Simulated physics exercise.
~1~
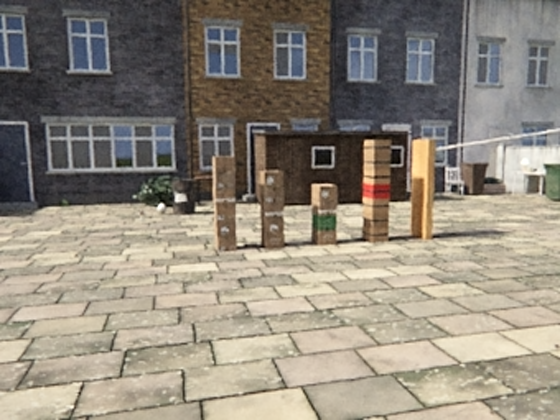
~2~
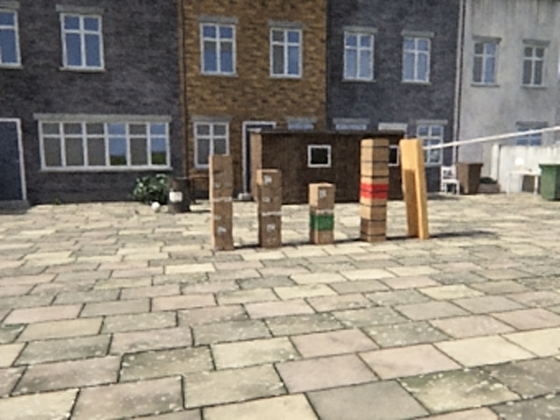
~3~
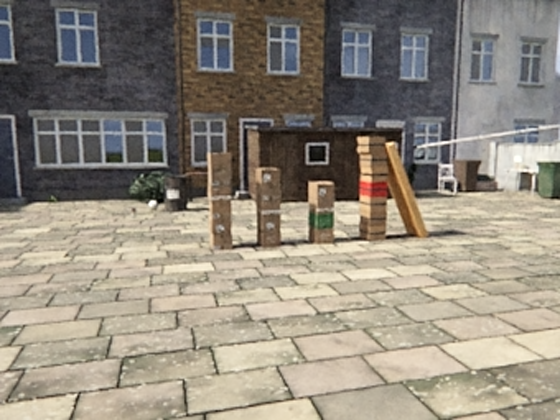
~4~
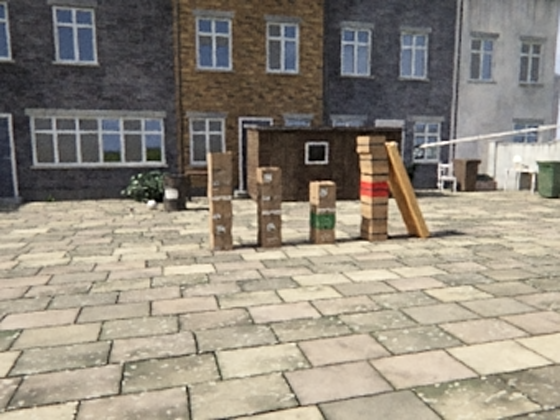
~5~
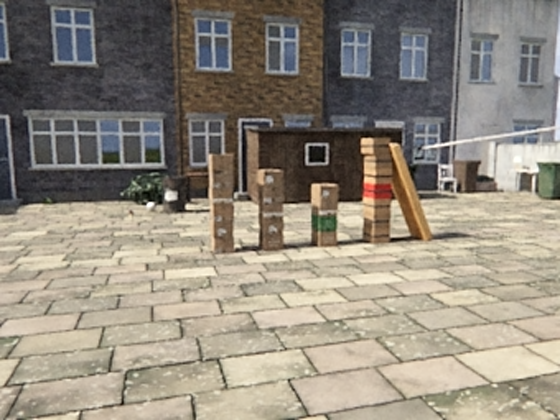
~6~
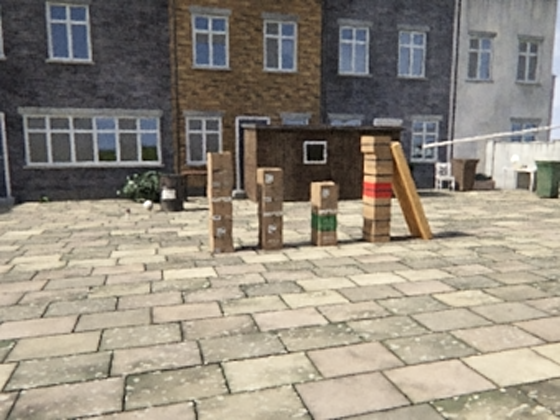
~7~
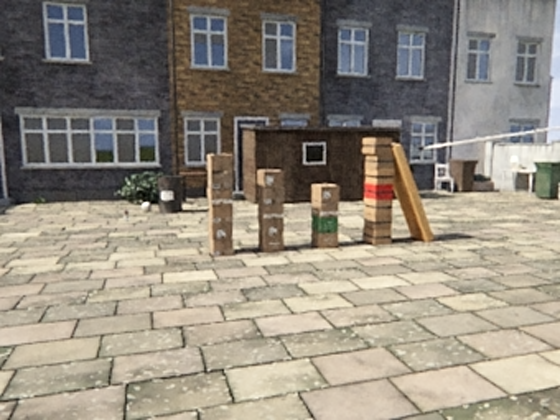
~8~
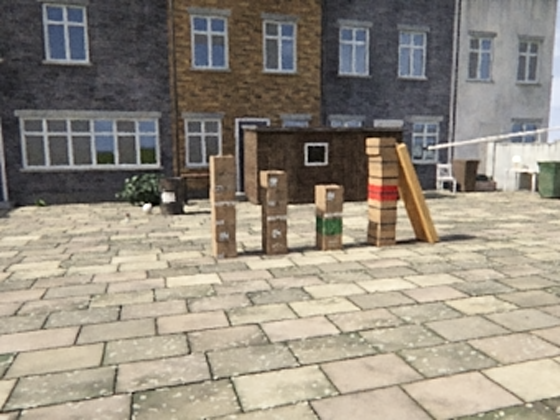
In the video, four stacks of taped cartons, one with a green carton and one with a red, stand in a row on a paved yard. An upright wooden board tips left against the tallest right-hand stack and stays leaning there, with every stack still standing.
